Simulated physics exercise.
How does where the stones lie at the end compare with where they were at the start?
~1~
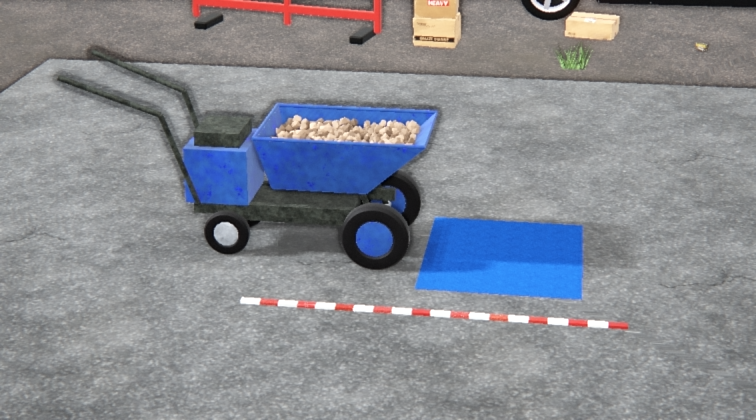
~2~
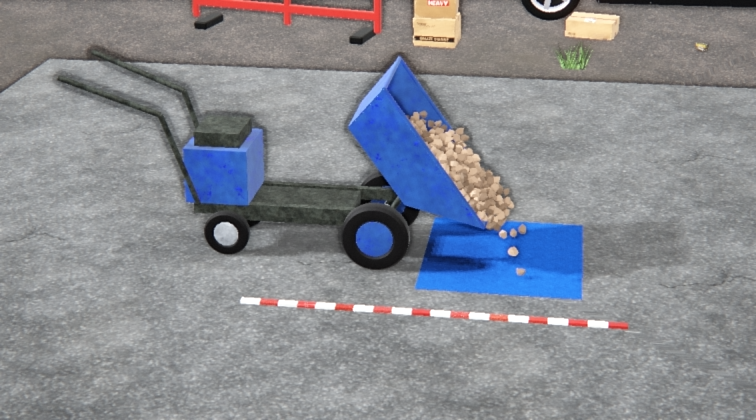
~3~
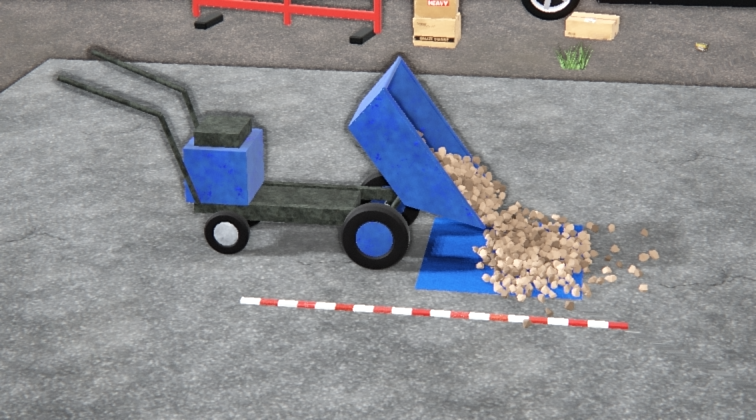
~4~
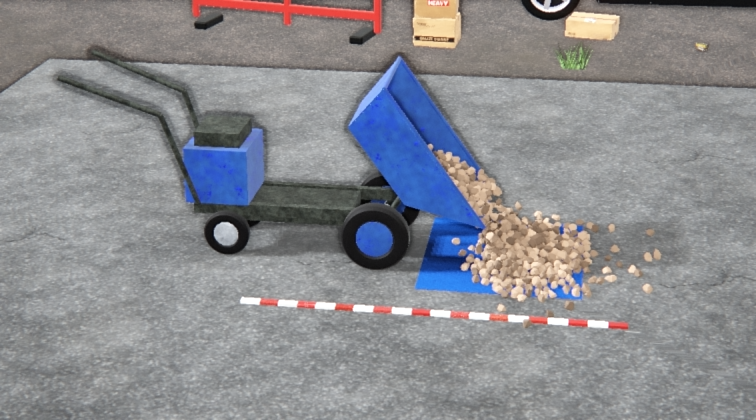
At the start all the stones sat in the level tray of the barrow. By the end many have moved right and down into a heap on the blue sheet, with a few scattered beyond it and the rest still in the tilted tray.
Blue powered barrow tipping its tray and spilling brown stones onto a blue sheet, ending with many still in the raised tray.
